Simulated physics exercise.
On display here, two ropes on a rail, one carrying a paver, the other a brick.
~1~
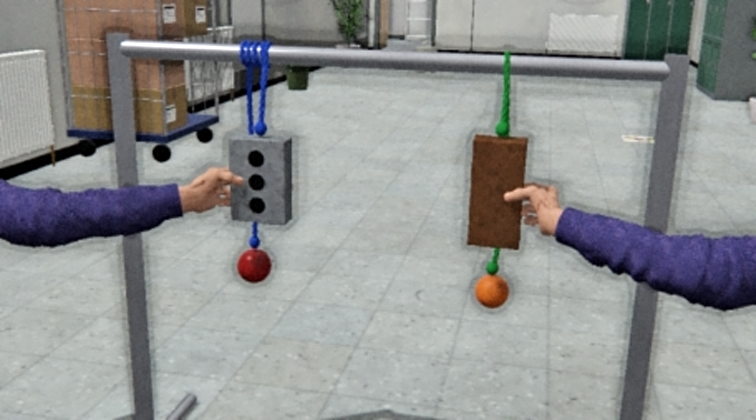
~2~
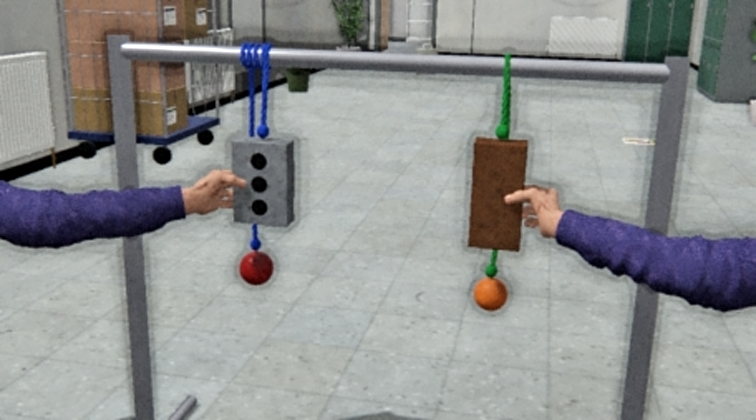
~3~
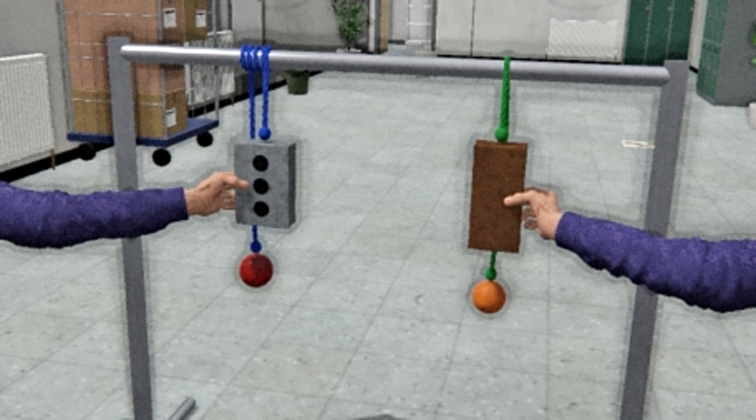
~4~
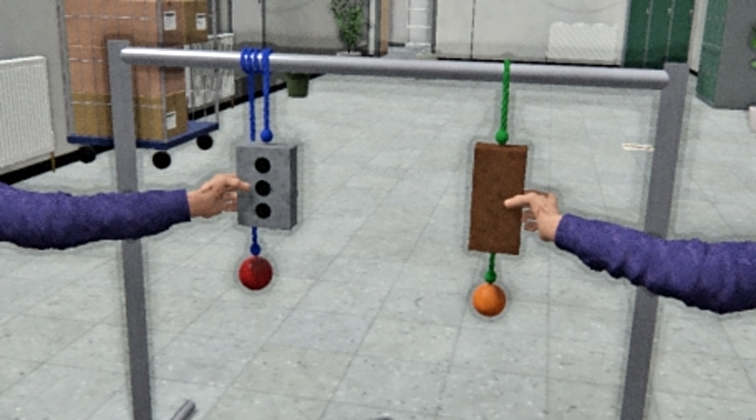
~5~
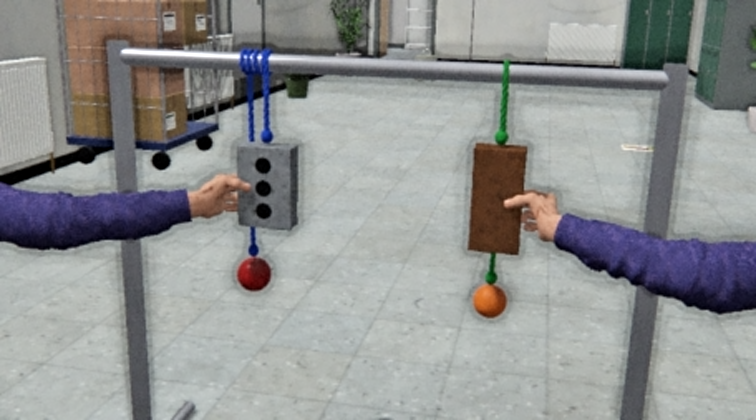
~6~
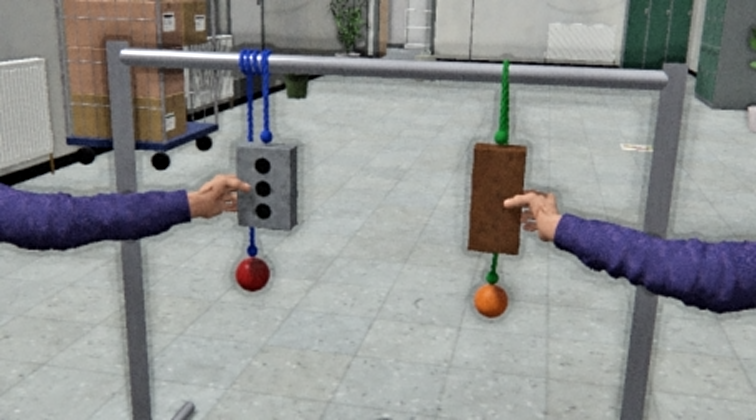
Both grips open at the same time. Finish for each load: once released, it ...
The paver stays hanging; the brick drops.
Then, 0.60 s after the last picture, paver hanging near (266, 171); brick on the floor.
Then, 1.04 s after the last picture, paver hanging near (267, 181); brick on the floor.
At rest, paver hanging near (267, 180); brick on the floor. The paver keeps its height and the brick runs down to the floor.
